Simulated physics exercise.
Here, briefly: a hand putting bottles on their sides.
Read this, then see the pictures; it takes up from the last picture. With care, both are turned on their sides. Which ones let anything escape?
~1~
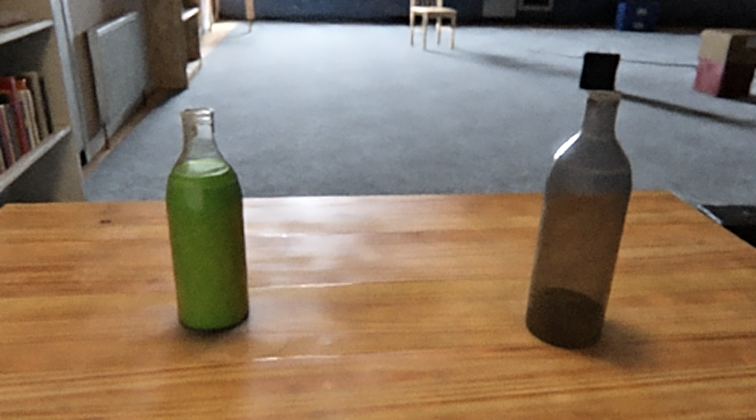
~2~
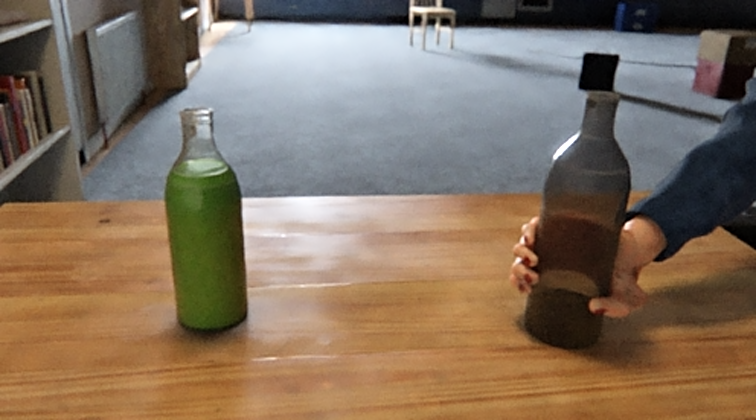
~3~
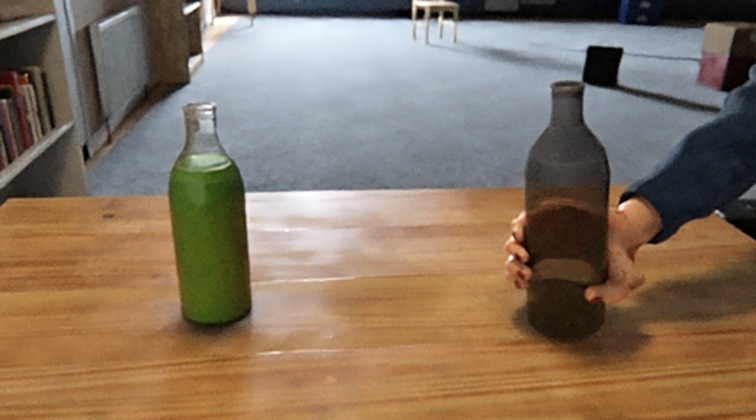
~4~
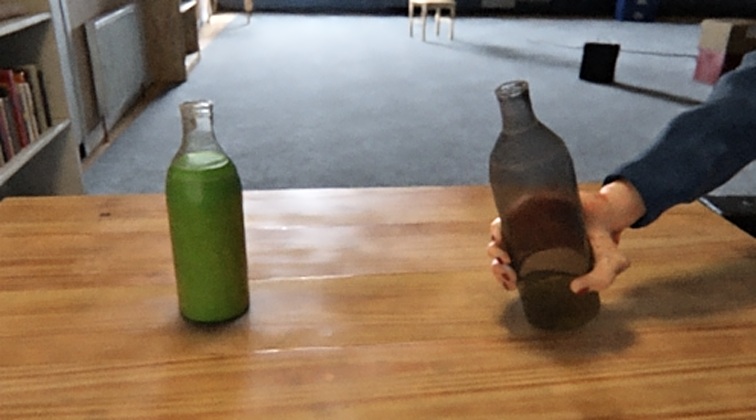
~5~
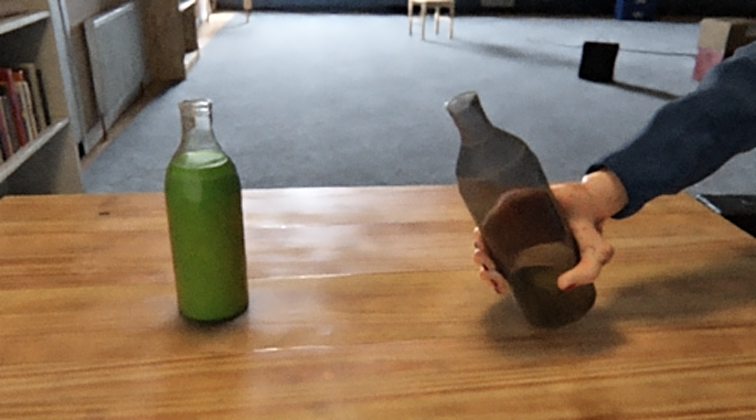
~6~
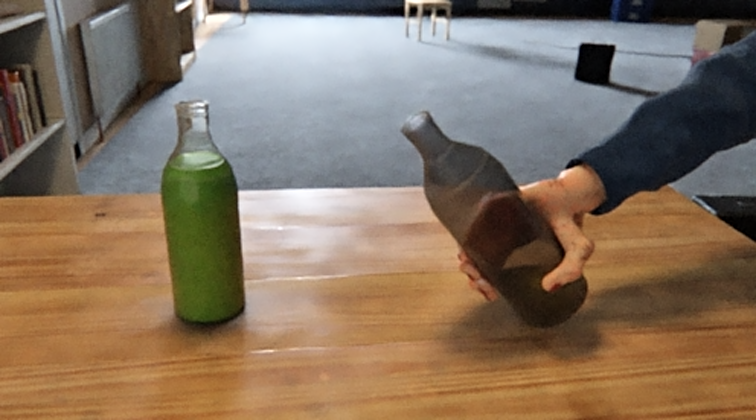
Left: Something escapes; right: Nothing escapes.
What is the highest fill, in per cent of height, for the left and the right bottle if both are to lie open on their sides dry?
Roughly 22 % and 26 %.
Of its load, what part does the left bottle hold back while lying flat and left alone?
Something like 30 percent stays in.
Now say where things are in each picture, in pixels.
The first frame shows both stand upright; right bottle (582, 217) nearly empty, open; left bottle (206, 217) about three quarters full, open.
The second frame shows a hand takes the right bottle; right bottle nearly empty, surface at (565, 307); left bottle about three quarters full, surface at (201, 169).
In the third frame, the right bottle leans; right bottle (566, 207) nearly empty; left bottle (209, 212) about three quarters full.
In the fourth frame, the right bottle leans; right bottle nearly empty, surface at (558, 289); left bottle about three quarters full, surface at (201, 162).
In the fifth frame, the right bottle leans; right bottle (513, 206) tipped 30°; left bottle (205, 209) about three quarters full.
In the sixth frame, the right bottle leans; right bottle (488, 215) tipped 40°, open; left bottle about three quarters full, surface at (197, 161), open.
Next, the right bottle is nearly down; right bottle, dry at the neck.
After that, the right bottle lies flat; right bottle, dry at the neck.
Finally, both lie flat; right bottle, dry at the neck; left bottle, some has come out.
